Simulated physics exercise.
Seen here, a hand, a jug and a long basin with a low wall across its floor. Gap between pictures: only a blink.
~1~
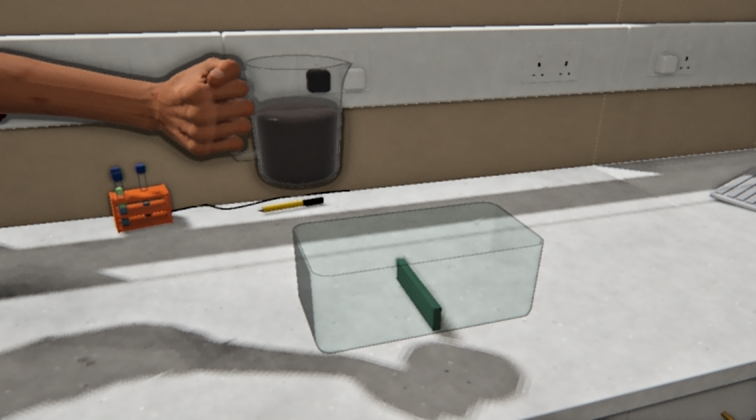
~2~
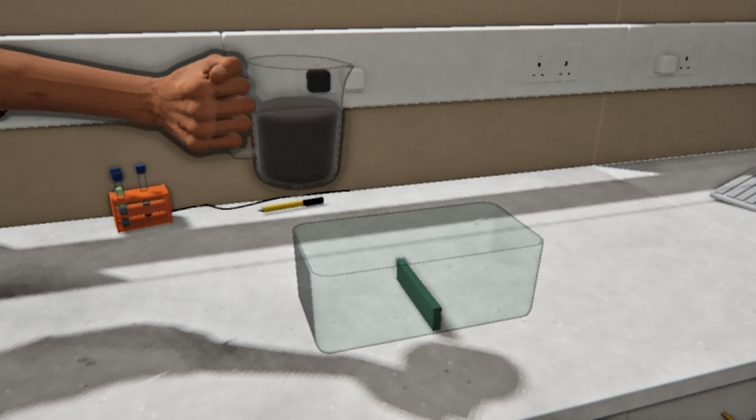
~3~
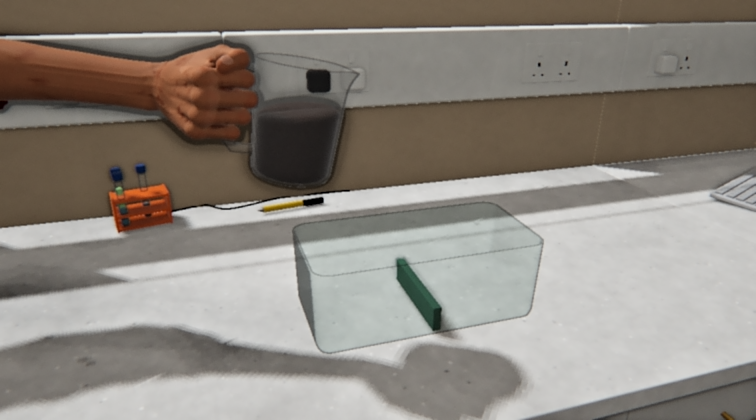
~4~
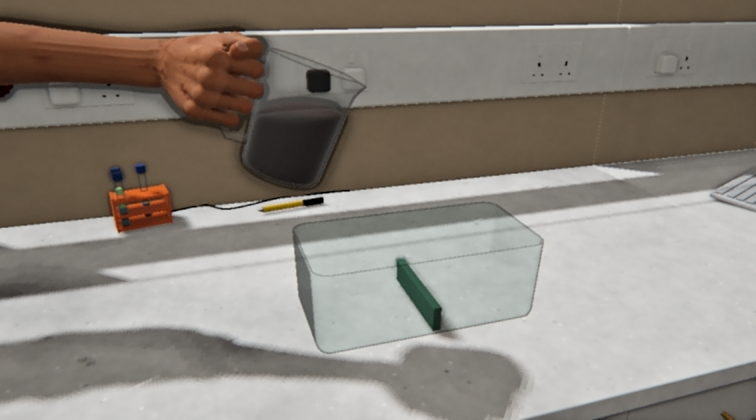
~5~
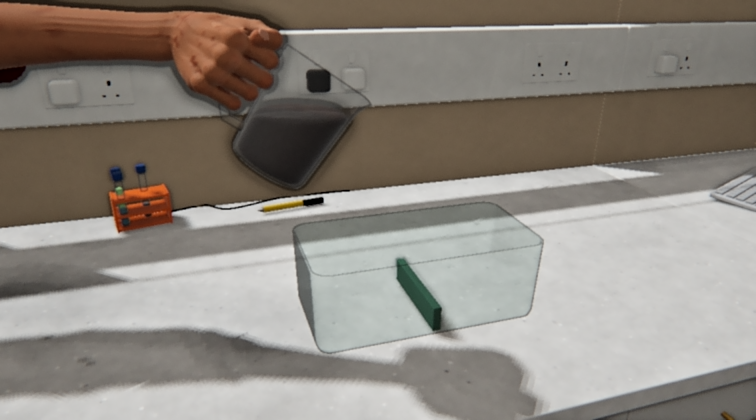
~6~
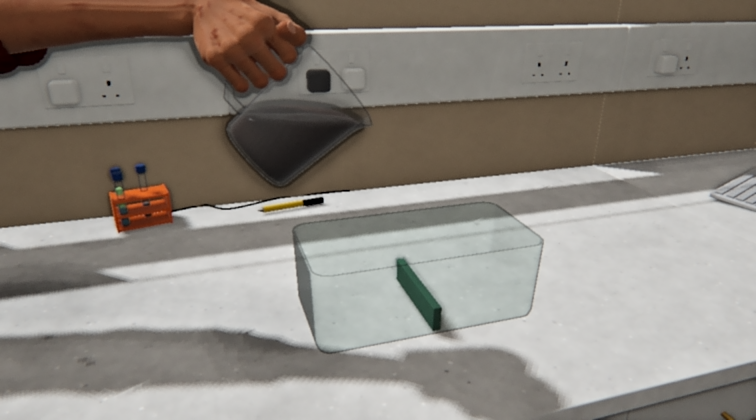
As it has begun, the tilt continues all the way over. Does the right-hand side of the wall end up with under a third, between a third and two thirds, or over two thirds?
The share right of the wall fails to reach one third.
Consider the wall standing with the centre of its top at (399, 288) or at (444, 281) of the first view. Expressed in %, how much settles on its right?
Note: Roughly 50 % in case one, 10 % in case two.
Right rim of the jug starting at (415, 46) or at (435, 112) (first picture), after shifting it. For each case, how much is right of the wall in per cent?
85 %, then 90 %.
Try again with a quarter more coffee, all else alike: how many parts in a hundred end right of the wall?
Roughly 10 in a hundred.
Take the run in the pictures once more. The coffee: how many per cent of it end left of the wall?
That share comes out near 85 percent.
A moment on, the tilt is 106° and 54 per cent is still to pour, 12 is left of the wall and 0 right of it.
Next, the tilt is 116° and 7 per cent is still to pour, 75 is left of the wall and 1 right of it.
Then the tilt is 116° and 0 per cent is still to pour, 84 is left of the wall and 3 right of it.
Later the tilt is 116° and 0 per cent is still to pour, 83 is left of the wall and 5 right of it.
At rest 83 per cent lies left of the wall, 5 right of it and 12 outside.
